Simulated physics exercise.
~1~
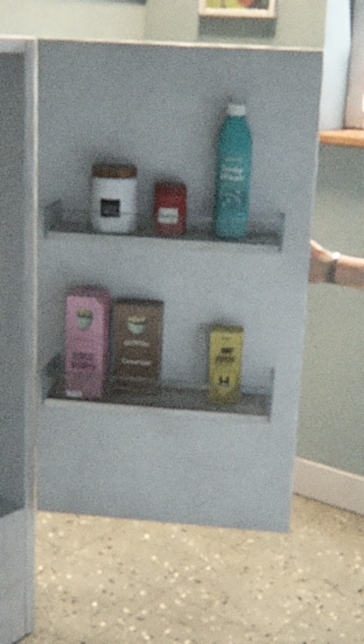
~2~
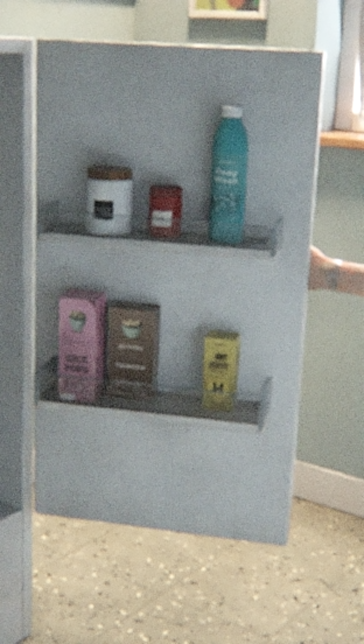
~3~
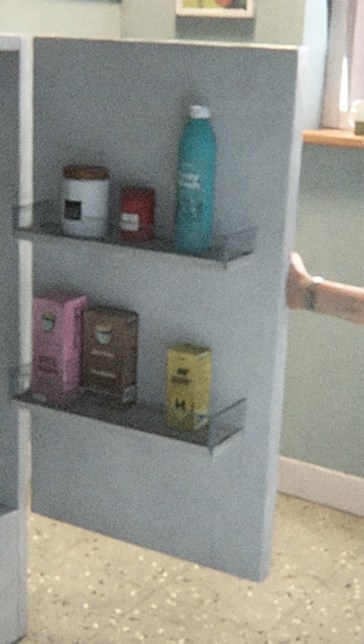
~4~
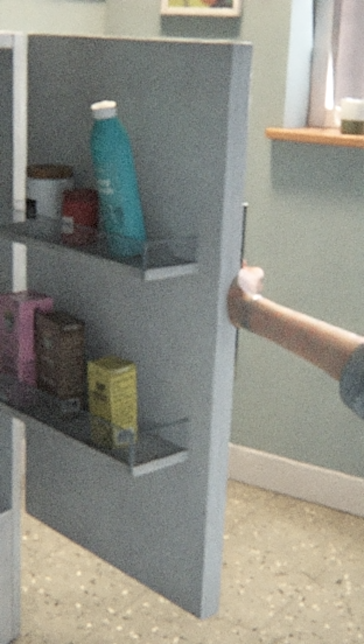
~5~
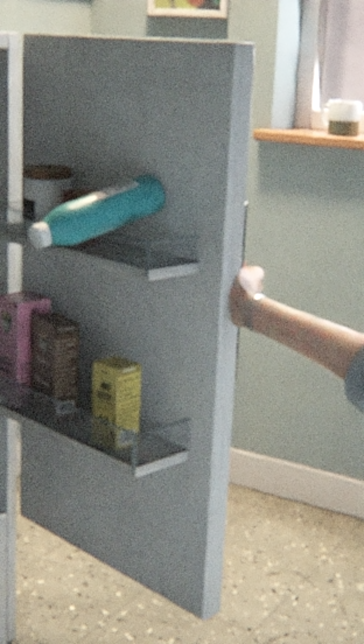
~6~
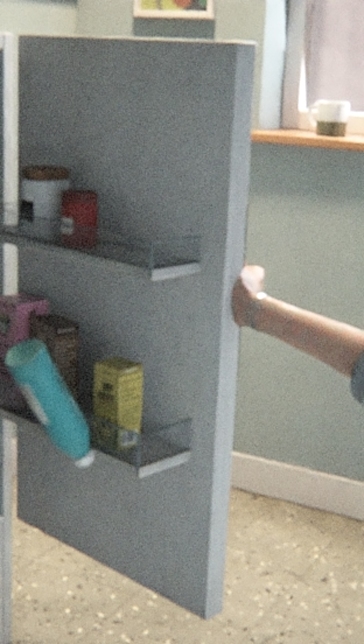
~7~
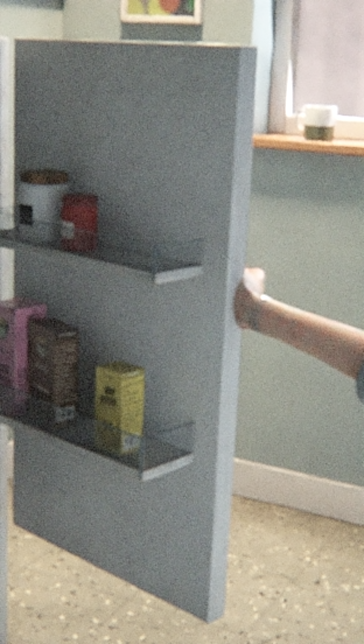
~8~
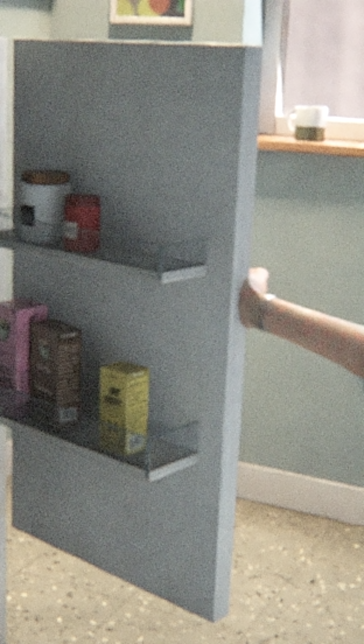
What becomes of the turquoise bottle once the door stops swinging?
It tips over, comes off the upper rack and falls down past the lower one, ending up out of sight.
